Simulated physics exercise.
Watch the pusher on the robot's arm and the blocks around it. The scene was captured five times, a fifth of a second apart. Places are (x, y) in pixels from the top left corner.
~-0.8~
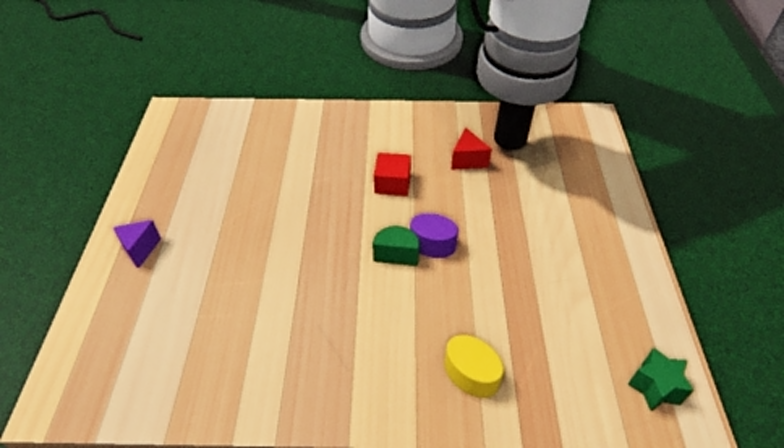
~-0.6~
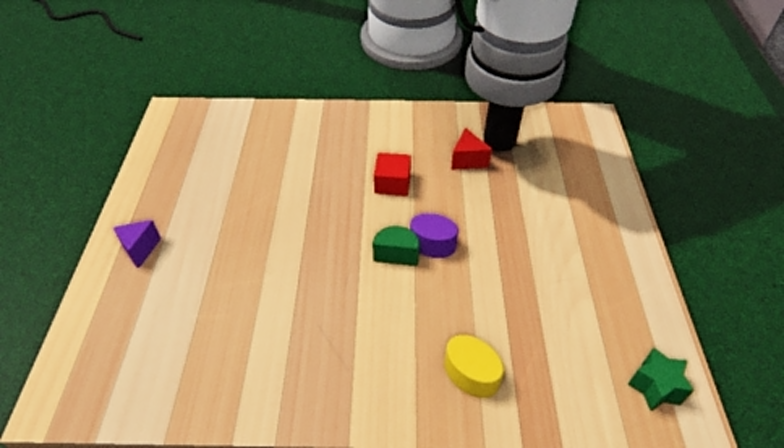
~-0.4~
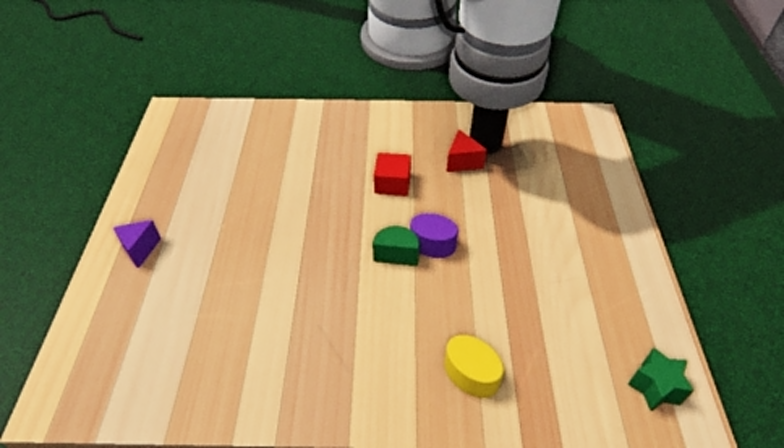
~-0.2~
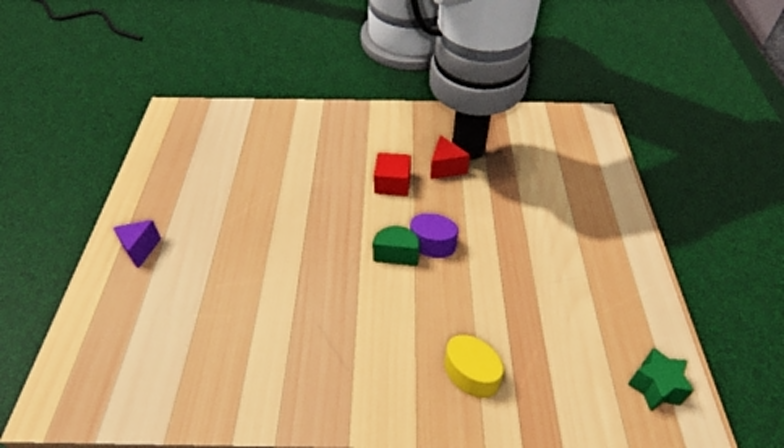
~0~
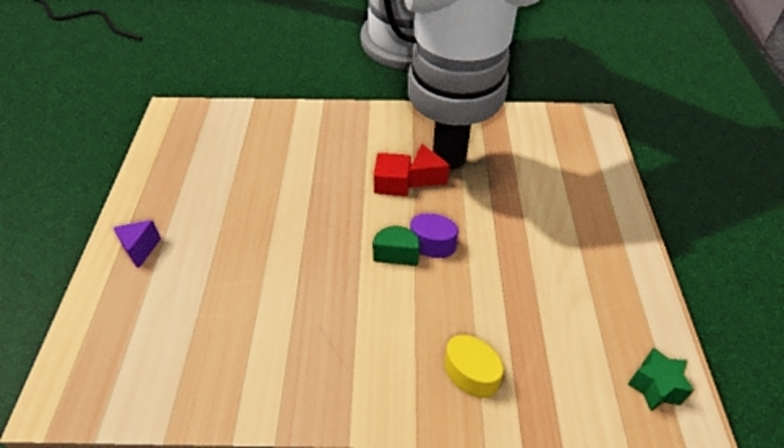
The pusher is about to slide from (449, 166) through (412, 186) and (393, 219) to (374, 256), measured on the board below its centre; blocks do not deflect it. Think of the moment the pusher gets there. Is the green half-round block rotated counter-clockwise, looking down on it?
I'd say yes.
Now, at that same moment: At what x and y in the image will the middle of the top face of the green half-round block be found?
At pixel (401, 258).
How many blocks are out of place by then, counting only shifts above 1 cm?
Three or more get moved.
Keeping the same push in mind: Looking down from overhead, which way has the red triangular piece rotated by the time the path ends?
It turns round clockwise.
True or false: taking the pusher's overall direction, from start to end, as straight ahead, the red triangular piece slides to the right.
The claim holds.
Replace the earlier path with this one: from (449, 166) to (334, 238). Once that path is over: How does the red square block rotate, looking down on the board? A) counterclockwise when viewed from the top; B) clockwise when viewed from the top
I choose B.
On the path given first. One third of the way, pusher at (413, 179); red square block at (370, 167), turned 15° clockwise; red triangular piece at (393, 184).
Two thirds of the way, pusher at (393, 213); red square block at (369, 167), turned 20° clockwise; red triangular piece at (366, 215).
At the end, pusher at (373, 250); red square block at (369, 167), turned 20° clockwise; green half-round block at (401, 258), turned 65° anticlockwise; red triangular piece at (340, 232), turned 50° clockwise; purple oval block unmoved.
